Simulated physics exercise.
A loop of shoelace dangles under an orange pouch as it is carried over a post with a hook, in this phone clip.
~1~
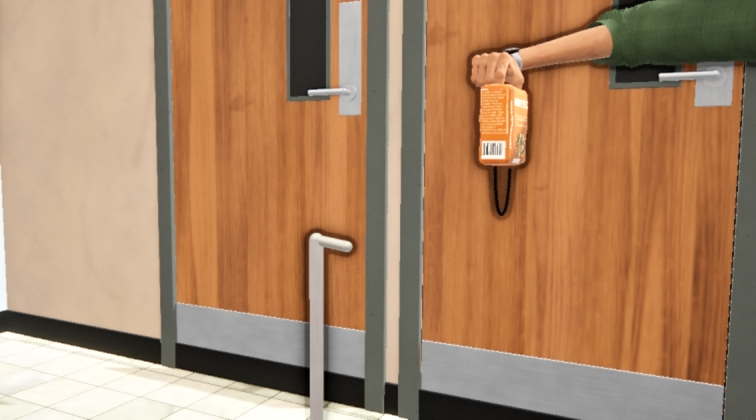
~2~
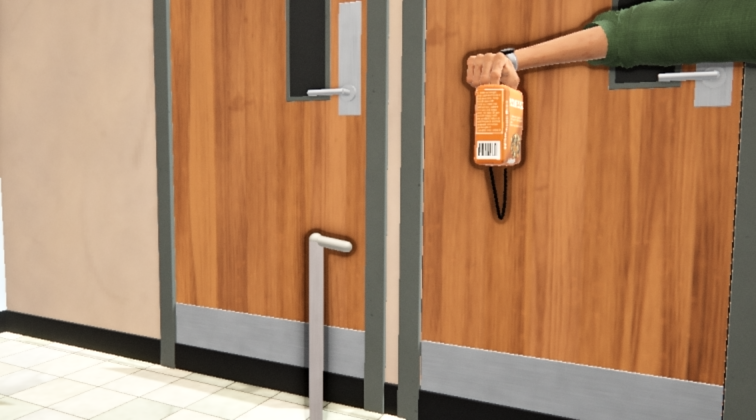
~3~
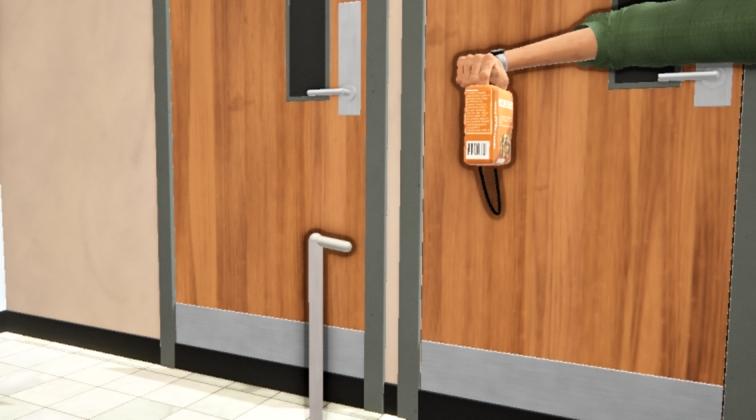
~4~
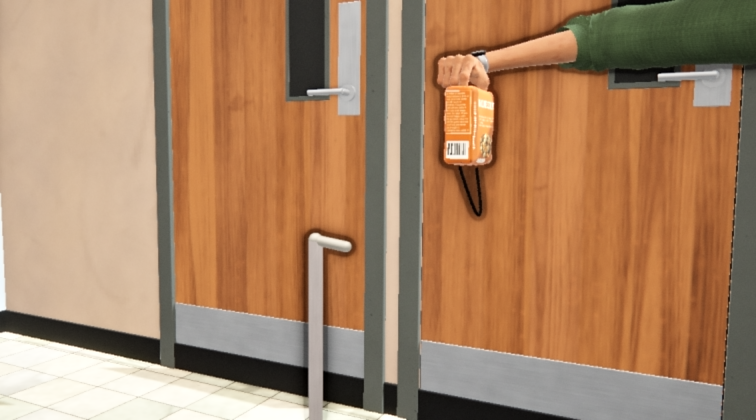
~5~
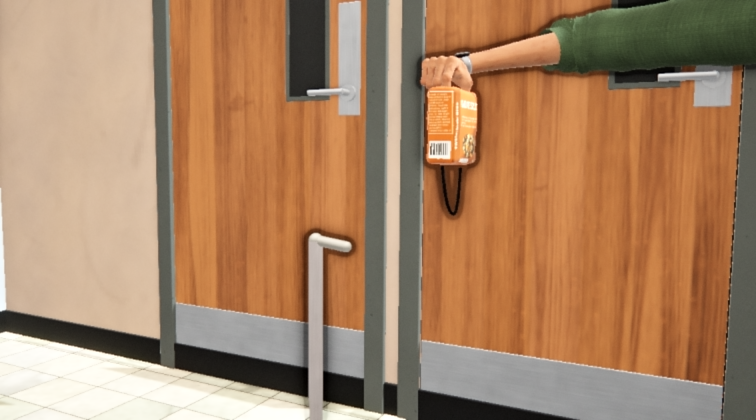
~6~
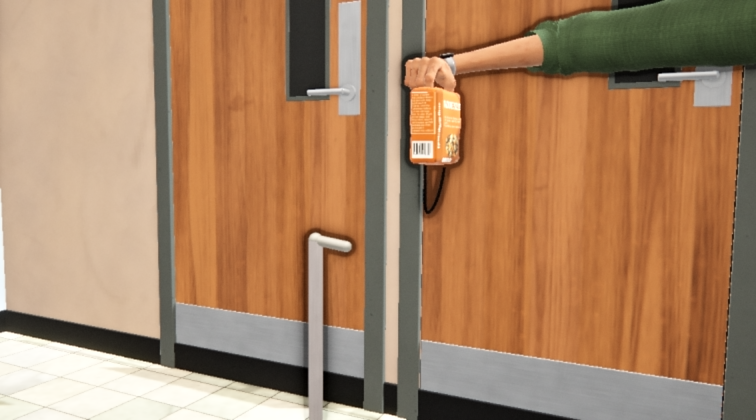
Orange pouch with a dangling black loop moving left in a green-sleeved person's hand, above a hooked post by wooden doors.
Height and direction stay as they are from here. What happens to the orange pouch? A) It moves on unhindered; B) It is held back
(A) It moves on unhindered.
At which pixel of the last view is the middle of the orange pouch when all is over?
At about (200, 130).
Then, 0.80 s after the last picture, pouch over the post near (316, 129).
Then, 1.52 s after the last picture, pouch past the post near (226, 130).
At rest, pouch past the post near (200, 131). The orange pouch passes clear.
